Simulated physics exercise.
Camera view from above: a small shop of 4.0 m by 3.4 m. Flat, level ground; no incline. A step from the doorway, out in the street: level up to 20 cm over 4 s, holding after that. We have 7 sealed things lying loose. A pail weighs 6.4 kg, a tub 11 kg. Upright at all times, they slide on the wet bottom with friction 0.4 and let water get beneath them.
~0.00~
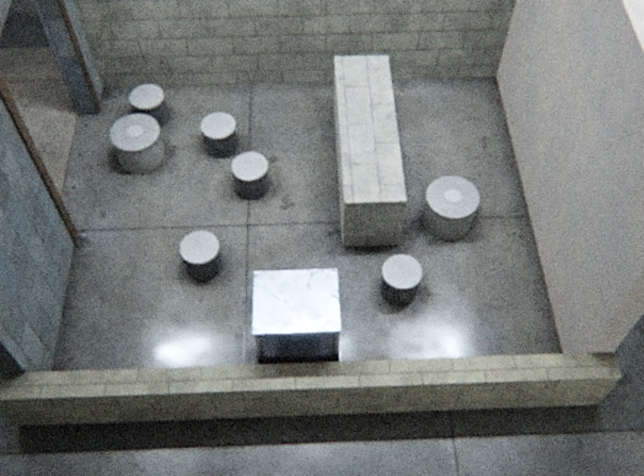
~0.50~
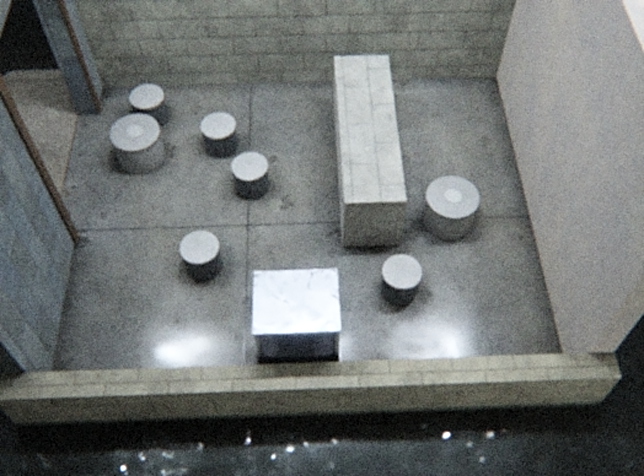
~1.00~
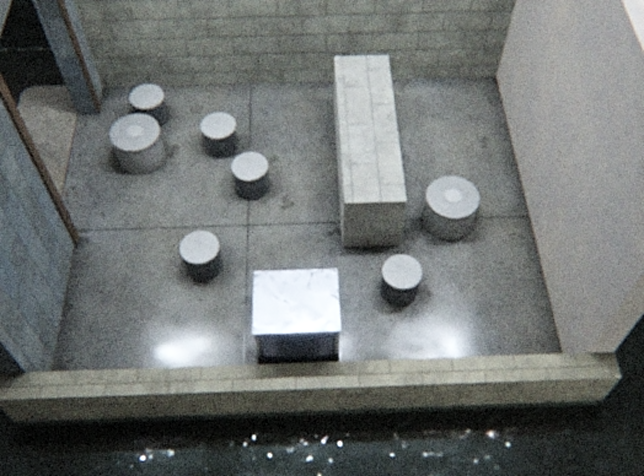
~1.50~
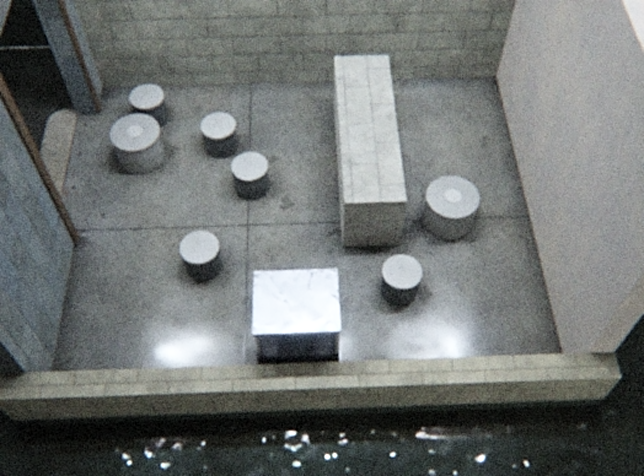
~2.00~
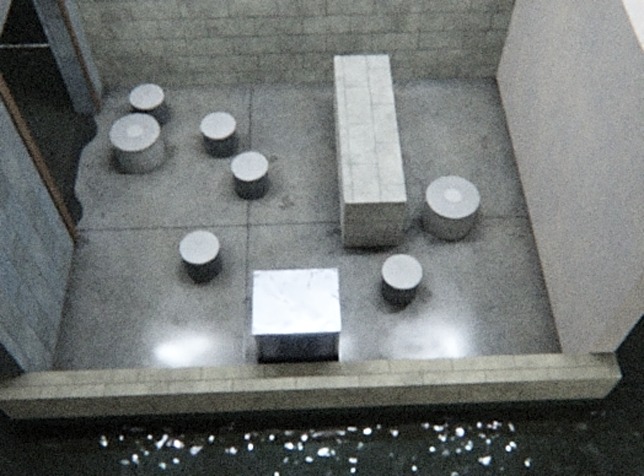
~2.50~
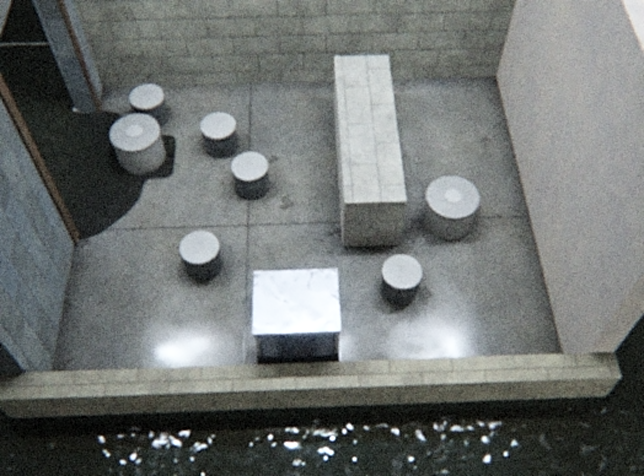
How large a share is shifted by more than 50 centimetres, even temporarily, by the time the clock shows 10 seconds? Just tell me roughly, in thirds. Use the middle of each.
The share moved is two out of three or more.
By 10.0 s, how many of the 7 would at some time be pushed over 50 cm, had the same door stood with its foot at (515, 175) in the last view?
In that case the number is 2.
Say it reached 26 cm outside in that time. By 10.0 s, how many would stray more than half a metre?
With that change, 7 of them.
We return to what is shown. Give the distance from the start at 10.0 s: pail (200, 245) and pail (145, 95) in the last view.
Net displacement, in order: 100 cm; 350 cm.
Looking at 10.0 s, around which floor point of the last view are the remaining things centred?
It works out to somewhere near (394, 248) on the floor.
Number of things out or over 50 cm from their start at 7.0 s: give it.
Tally: 4.
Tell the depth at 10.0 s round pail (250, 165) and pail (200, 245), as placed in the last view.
Close to 14 and 8 centimetres.
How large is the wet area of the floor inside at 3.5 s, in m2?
Around 2.0 m2 of it.
After 3.5 s 0 of 7 are over 50 cm from their spots; 0 afloat.
After 4.5 s 1 of 7 are over 50 cm from their spots; 0 afloat.
After 7.0 s 4 of 7 are over 50 cm from their spots; 4 afloat.
After 10.0 s 6 of 7 are over 50 cm from their spots, and 6 have been at some point; 7 afloat.
